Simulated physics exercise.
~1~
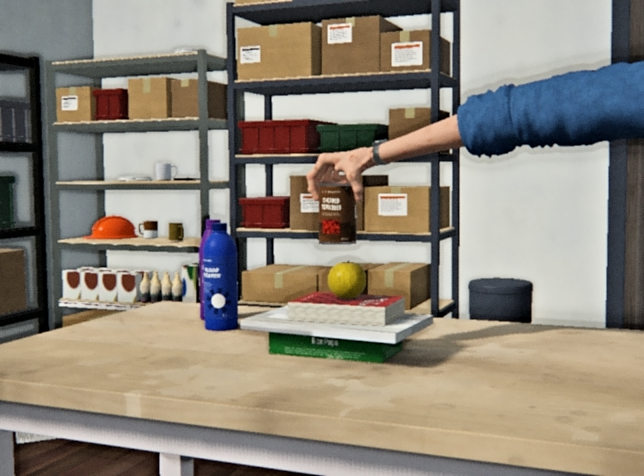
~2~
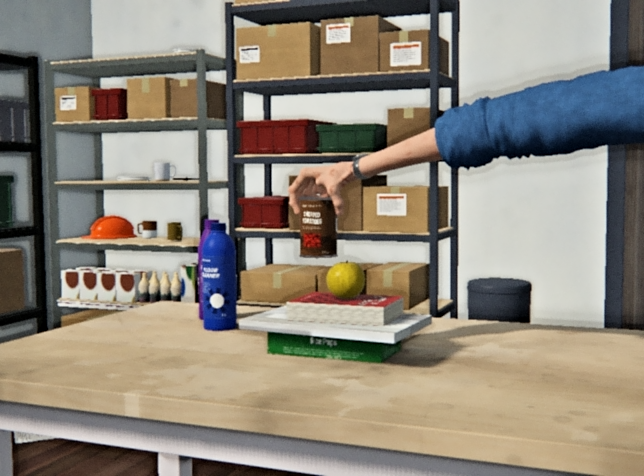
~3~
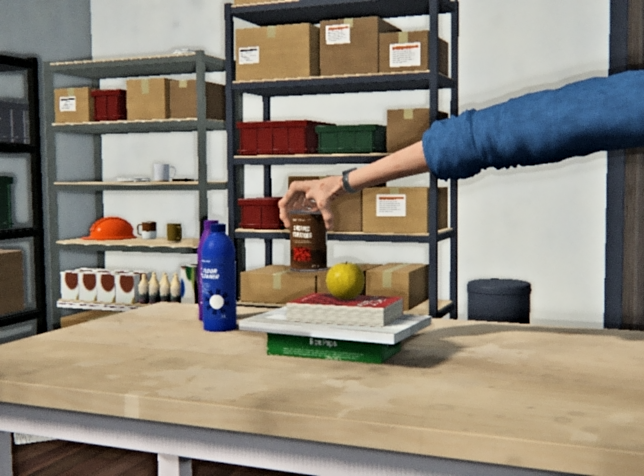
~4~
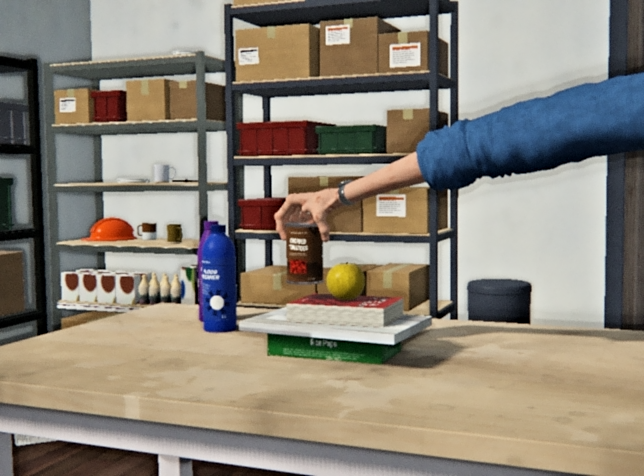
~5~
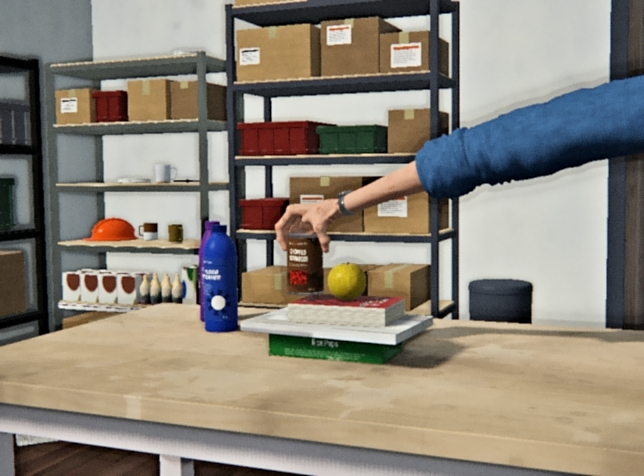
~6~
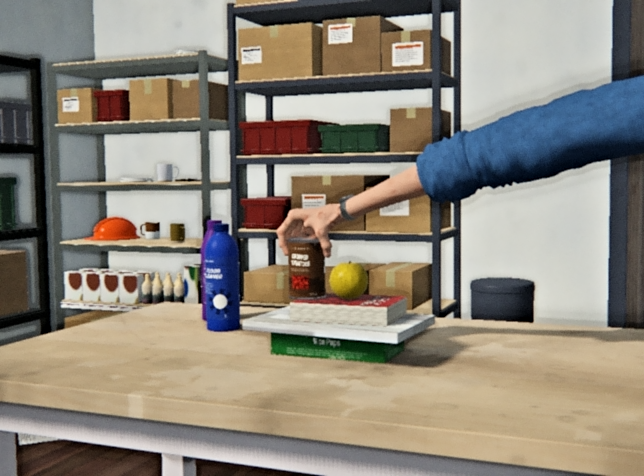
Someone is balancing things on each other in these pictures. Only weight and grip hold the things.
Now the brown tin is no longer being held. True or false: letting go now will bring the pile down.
False.
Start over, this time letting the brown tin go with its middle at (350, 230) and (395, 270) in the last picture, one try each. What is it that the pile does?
Result of try one: The pile tips over; result of try two: The pile remains stable.
Then, 0.90 s after the last picture, nothing has stirred.
Then, 2.00 s after the last picture, brown tin resting near (306, 269).
At rest, all 7 in place. Seen from the same camera at the end, brown tin near (306, 269). The pile keeps its balance.
